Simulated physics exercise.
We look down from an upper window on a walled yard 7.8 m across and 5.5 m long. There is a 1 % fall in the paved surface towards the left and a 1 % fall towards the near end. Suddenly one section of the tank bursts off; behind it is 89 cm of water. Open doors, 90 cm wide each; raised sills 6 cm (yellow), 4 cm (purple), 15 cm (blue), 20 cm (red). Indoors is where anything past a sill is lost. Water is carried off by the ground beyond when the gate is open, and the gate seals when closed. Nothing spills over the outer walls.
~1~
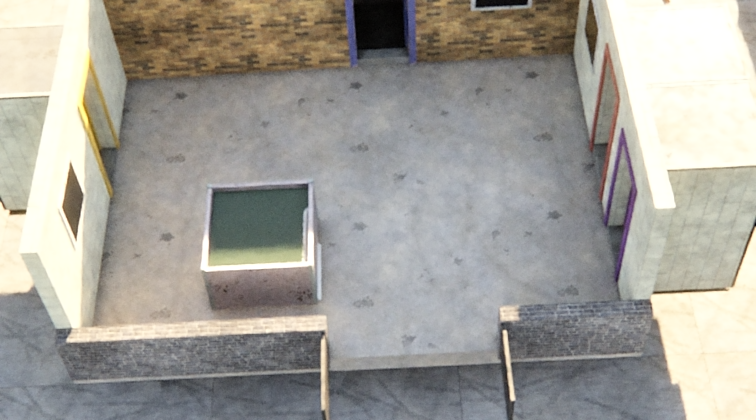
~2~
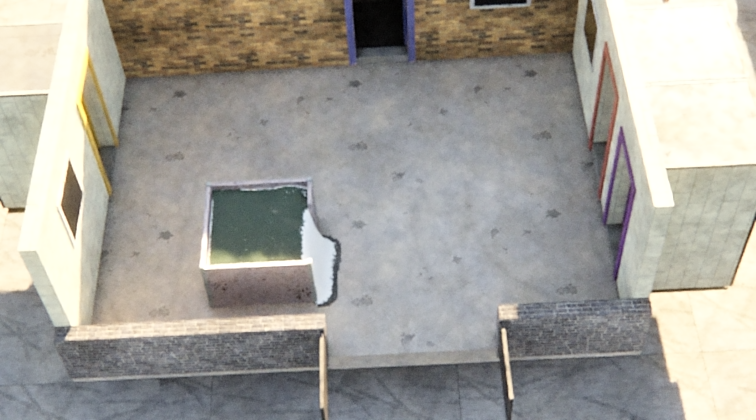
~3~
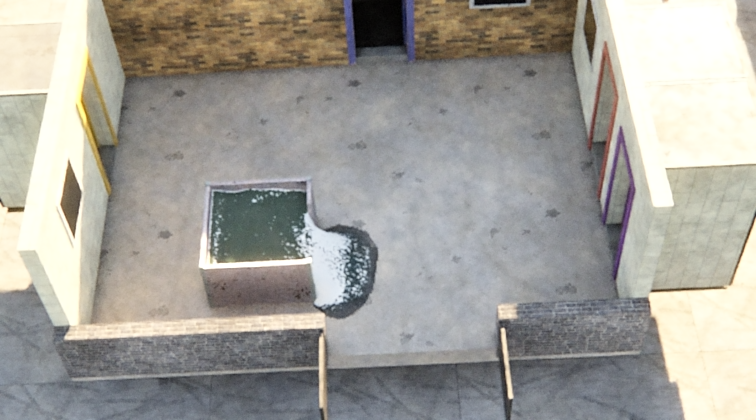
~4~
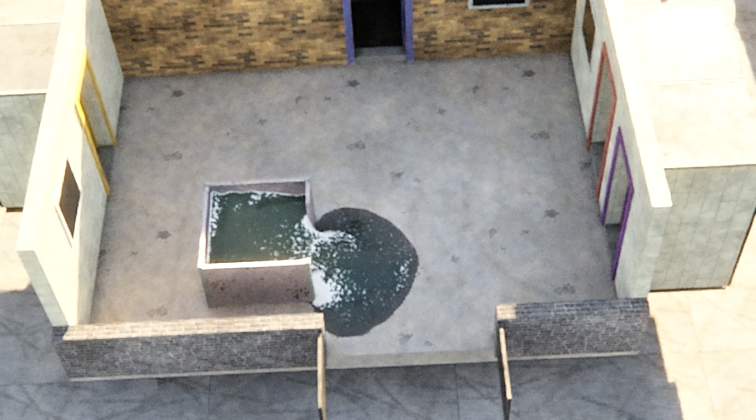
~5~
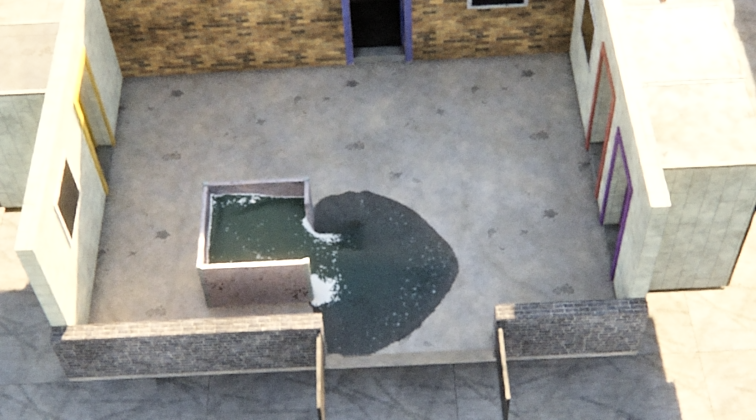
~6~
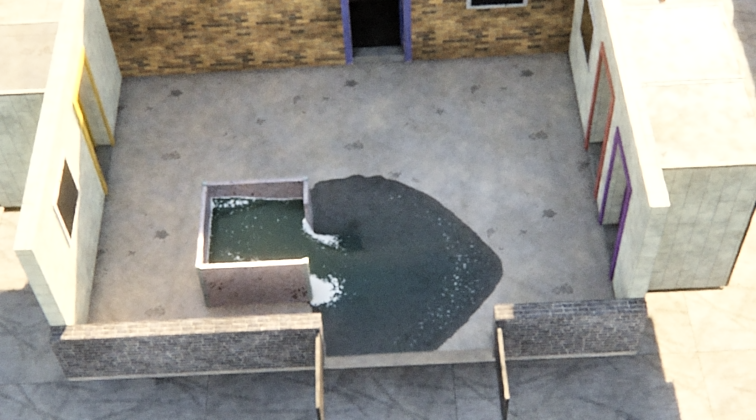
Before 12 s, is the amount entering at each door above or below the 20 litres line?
Yellow door: Lags behind the figure, purple door: Outstrips the figure, blue door: Lags behind the figure, red door: Lags behind the figure.
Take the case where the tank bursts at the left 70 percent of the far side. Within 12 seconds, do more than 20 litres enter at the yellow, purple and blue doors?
Yellow exceeds; purple falls short; blue falls short.
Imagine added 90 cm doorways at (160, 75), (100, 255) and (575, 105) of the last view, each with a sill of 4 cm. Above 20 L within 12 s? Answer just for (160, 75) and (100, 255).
Order as listed: Respected and respected.
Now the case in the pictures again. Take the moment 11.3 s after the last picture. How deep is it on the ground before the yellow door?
It comes to near 5.5 cm.
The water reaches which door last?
The yellow door.
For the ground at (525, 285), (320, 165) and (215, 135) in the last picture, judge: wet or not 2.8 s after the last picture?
Listed in sequence, the spots are drenched, bone dry and bone dry.
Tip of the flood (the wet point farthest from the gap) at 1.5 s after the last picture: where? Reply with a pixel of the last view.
Point: Roughly (571, 120).
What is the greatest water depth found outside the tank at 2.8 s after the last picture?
Roughly 16 cm.
Then, 0.7 s after the last picture water covers 35 % of the floor and is deepest (34 cm) near (320, 279); yellow door not reached, purple door 7 cm at the sill, 13 L in, blue door not reached, red door not reached.
Then, 1.5 s after the last picture water covers 40 % of the floor and is deepest (36 cm) near (596, 327); yellow door not reached, purple door 19 cm at the sill, 80 L in, blue door not reached, red door 18 cm at the sill, 0 L in.
Then, 2.8 s after the last picture water covers 40 % of the floor and is deepest (16 cm) near (546, 330); yellow door not reached, purple door 12 cm at the sill, 158 L in, blue door not reached, red door 12 cm at the sill, 0 L in.
Then, 6.3 s after the last picture water covers 60 % of the floor and is deepest (6 cm) near (508, 332); yellow door not reached, purple door 5 cm at the sill, 201 L in, blue door 5 cm at the sill, 0 L in, red door 3 cm at the sill, 0 L in.
Then, 11.3 s after the last picture water covers 80 % of the floor and is deepest (9 cm) near (104, 206); yellow door 6 cm at the sill, 0 L in, purple door 1 cm at the sill, 202 L in, blue door 1 cm at the sill, 0 L in, red door 1 cm at the sill, 0 L in.
